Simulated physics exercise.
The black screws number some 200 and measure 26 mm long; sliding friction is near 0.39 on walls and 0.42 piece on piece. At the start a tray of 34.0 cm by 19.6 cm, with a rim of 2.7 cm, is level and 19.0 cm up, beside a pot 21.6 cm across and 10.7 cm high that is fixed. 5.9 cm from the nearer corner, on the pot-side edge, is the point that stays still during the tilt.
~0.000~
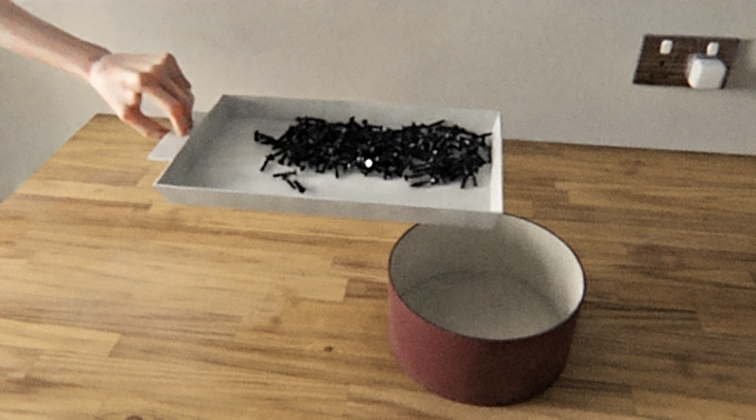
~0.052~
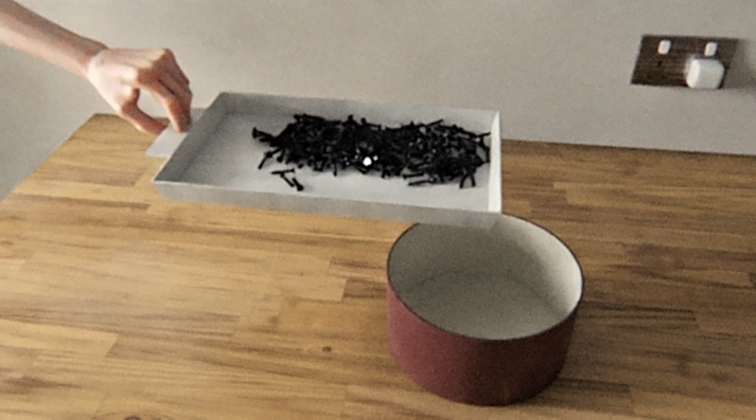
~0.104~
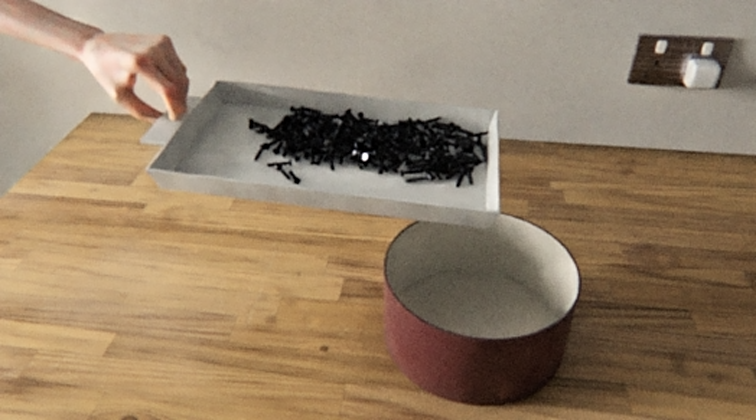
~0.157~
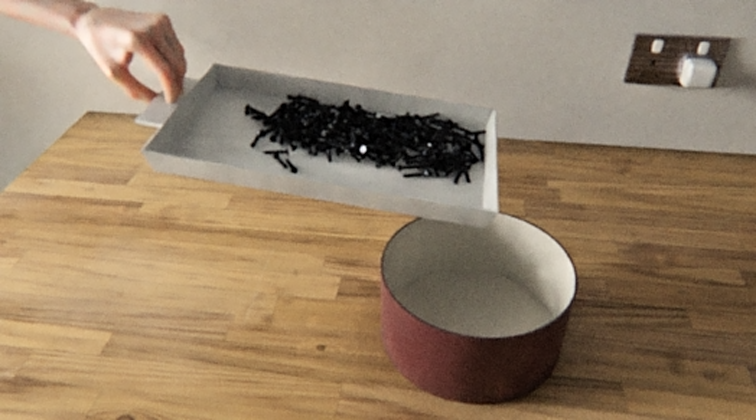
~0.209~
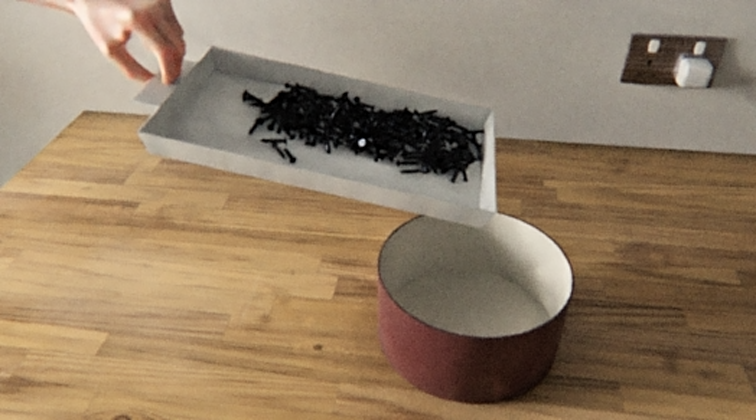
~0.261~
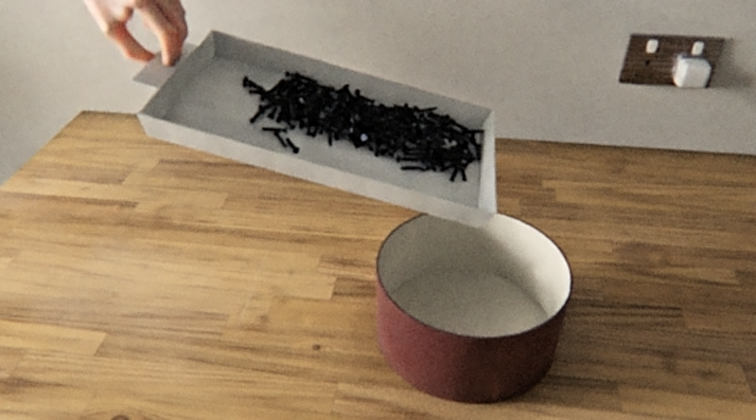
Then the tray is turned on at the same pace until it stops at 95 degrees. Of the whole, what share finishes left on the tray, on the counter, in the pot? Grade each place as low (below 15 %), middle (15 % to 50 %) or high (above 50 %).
Left on the tray - low; counter - middle; pot - high.
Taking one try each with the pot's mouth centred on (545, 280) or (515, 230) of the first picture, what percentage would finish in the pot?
Try one: ~ 60 %; try two: ~ 95 %.
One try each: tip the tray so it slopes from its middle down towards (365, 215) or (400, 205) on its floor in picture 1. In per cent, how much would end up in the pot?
About 75 and 100 per cent.
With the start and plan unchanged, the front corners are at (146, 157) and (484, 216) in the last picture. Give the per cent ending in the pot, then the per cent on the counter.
Final per cent - pot 95, counter 5.
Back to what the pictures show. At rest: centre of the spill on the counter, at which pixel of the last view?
You'll find it at about pixel (535, 264).
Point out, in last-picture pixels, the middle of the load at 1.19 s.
At that moment the load's centre is around (498, 161).
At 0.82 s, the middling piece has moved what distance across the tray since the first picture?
Displacement on the tray: Roughly 12 cm.
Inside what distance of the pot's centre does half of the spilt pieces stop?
Close to 16 cm, give or take.
Then, at 0.82 s, tilt 52 degrees; the tray holds 100 %, the pot 0 %.
Then, at 1.19 s, tilt 78 degrees; the tray holds 70 %, the pot 15 %.
Then, at 1.65 s, tilt 95 degrees; the tray holds 0 %, the pot 50 %.
By 2.6 s all is still; tray 0 %, counter 40 %, pot 60 %.
